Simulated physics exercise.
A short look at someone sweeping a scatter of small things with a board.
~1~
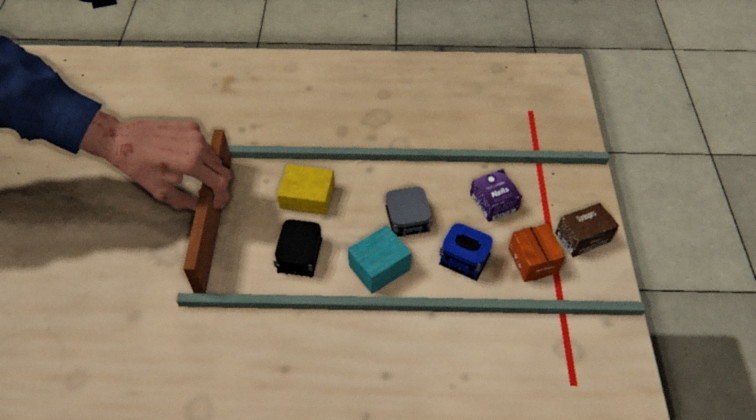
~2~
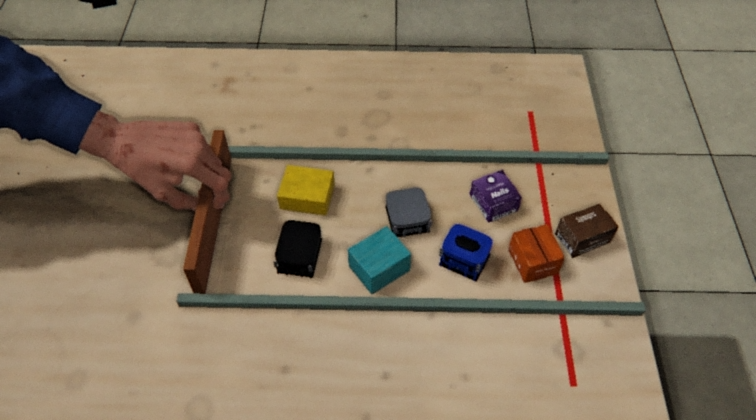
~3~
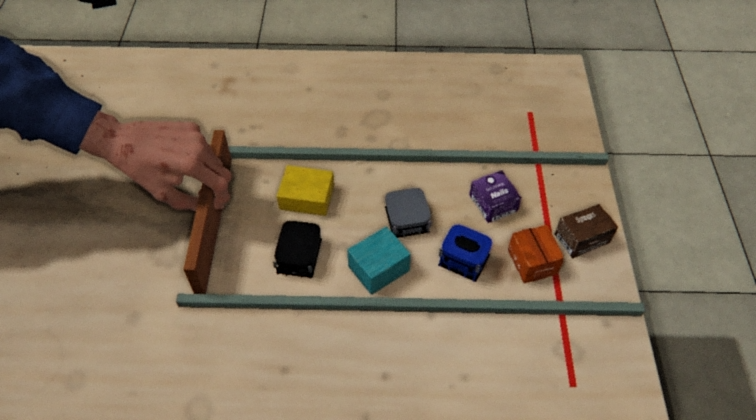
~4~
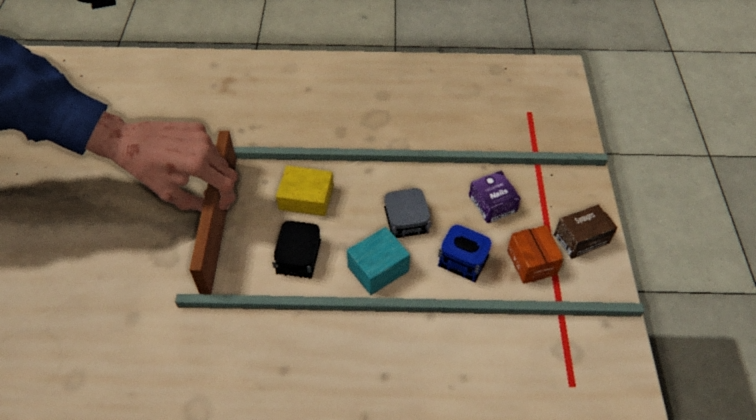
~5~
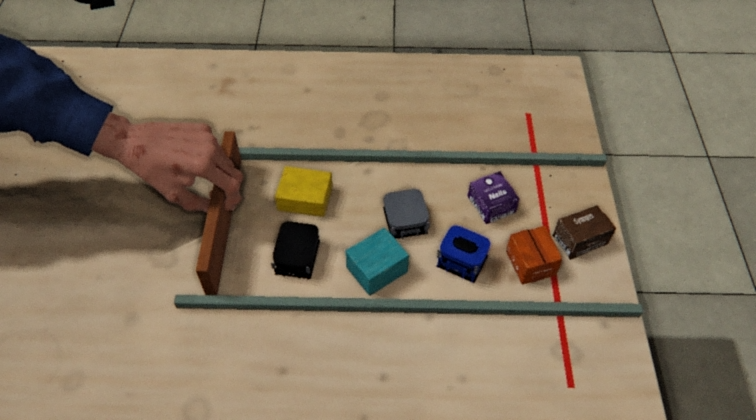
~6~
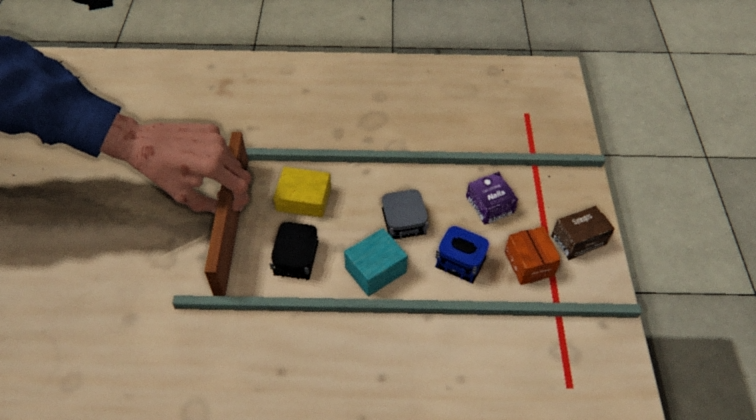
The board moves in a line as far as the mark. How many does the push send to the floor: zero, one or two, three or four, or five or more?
Here the number that fall off is three or four.
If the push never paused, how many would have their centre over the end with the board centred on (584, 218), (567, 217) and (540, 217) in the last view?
It would be 6, 6 and 3.
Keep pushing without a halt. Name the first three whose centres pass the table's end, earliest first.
The order is the brown box, then the orange box, then the blue case.
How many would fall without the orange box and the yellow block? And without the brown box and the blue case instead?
The counts: 1 and 1.
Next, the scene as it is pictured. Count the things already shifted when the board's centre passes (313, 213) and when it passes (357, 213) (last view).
The counts are 3 and 5.
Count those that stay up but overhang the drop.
It comes to 3.
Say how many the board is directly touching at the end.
It touches 2.
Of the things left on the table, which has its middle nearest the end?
That is the purple box.
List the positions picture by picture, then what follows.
In the first picture, brown box (586, 230); orange box (536, 253); purple box (496, 195); board (210, 208); tape (549, 229).
In the second picture, orange box (536, 253); blue case (466, 252).
In the third picture, purple box (495, 196); turquoise block (379, 260).
In the fourth picture, brown box (585, 231); black case (298, 250).
In the fifth picture, orange box (534, 255); yellow block (304, 191).
In the sixth picture, brown box (582, 232); orange box (532, 256); purple box (492, 198); board (228, 211); tape (545, 231).
A little later, none off yet; brown box at rest near (582, 232); orange box at rest near (532, 256); purple box at rest near (492, 198).
Next, none off yet; brown box shifted a little near (595, 229); orange box shifted about its own width near (563, 248); purple box moving near (503, 195).
Later still, one off so far; brown box dropping near (601, 322); orange box shifted well along near (623, 225); purple box shifted well along near (565, 187).
When it is over, the number that fall off is three or four; down, blue case, orange box and brown box.
